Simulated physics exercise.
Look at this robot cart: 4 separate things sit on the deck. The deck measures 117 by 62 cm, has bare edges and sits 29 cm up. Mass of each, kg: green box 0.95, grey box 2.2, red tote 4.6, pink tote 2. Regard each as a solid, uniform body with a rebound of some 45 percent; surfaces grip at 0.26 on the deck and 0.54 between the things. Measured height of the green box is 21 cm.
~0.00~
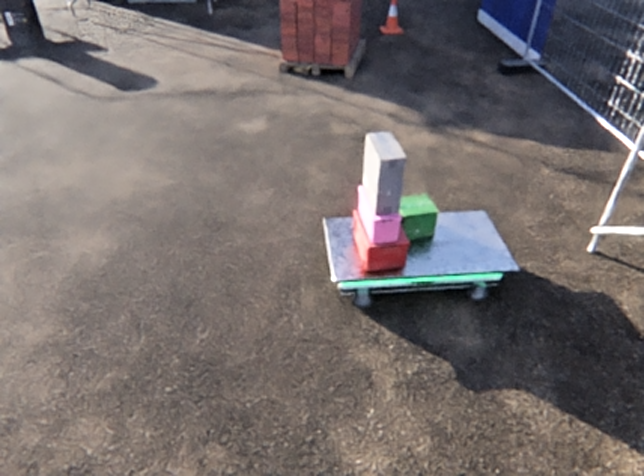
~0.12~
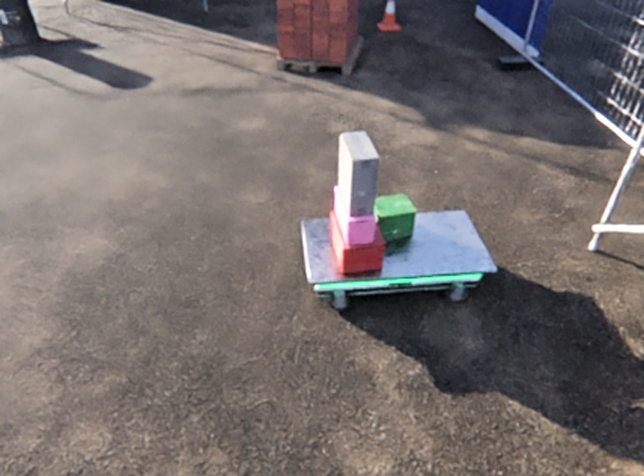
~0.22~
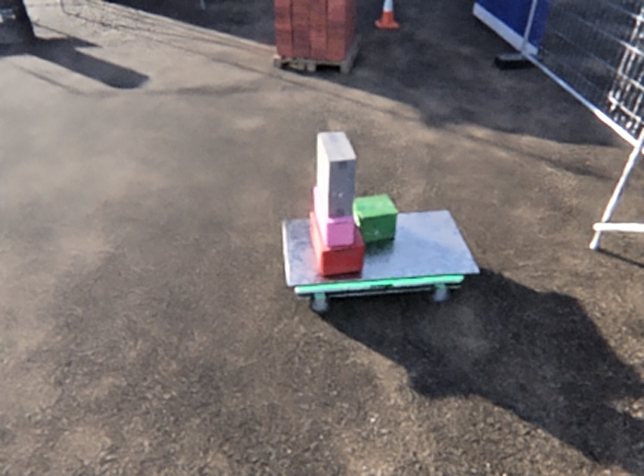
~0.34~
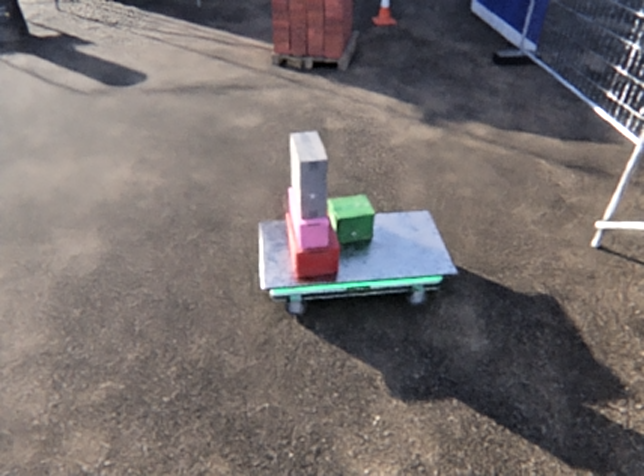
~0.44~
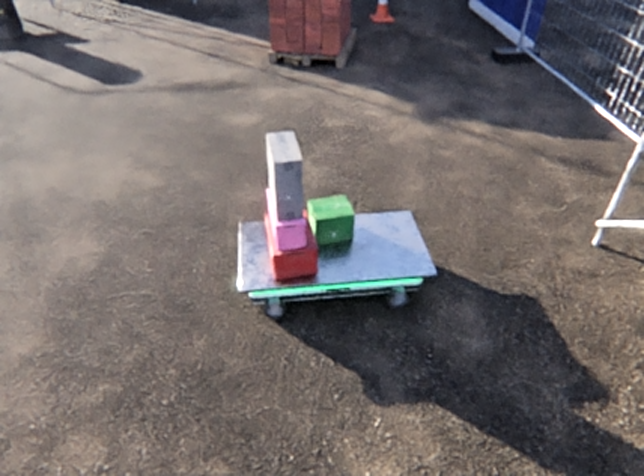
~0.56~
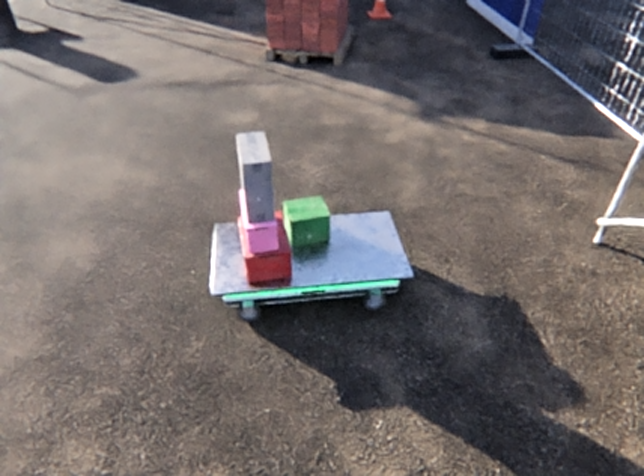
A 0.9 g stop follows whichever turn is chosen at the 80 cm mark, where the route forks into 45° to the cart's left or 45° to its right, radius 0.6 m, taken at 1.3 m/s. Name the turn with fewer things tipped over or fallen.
Right.
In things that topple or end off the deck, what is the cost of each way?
Steering left costs 4, steering right costs 3.
Turning left. By 0.96 s, cart 125 cm along, turned 29°; grey box 28 cm from its spot near (159, 198); green box 14 cm from its spot near (220, 242); pink tote 27 cm from its spot.
By 1.76 s, cart 167 cm along, turned 45°, stopped; red tote now off the deck.
By 2.26 s, cart 167 cm along, turned 45°, stopped.
When it is over (2.7 s), off the deck, green box, grey box, red tote and pink tote. End places, in pixels of the last picture, green box near (105, 327).
Turning right instead, grey box, red tote and pink tote tipped over or off the deck, 3 of 4 in all.
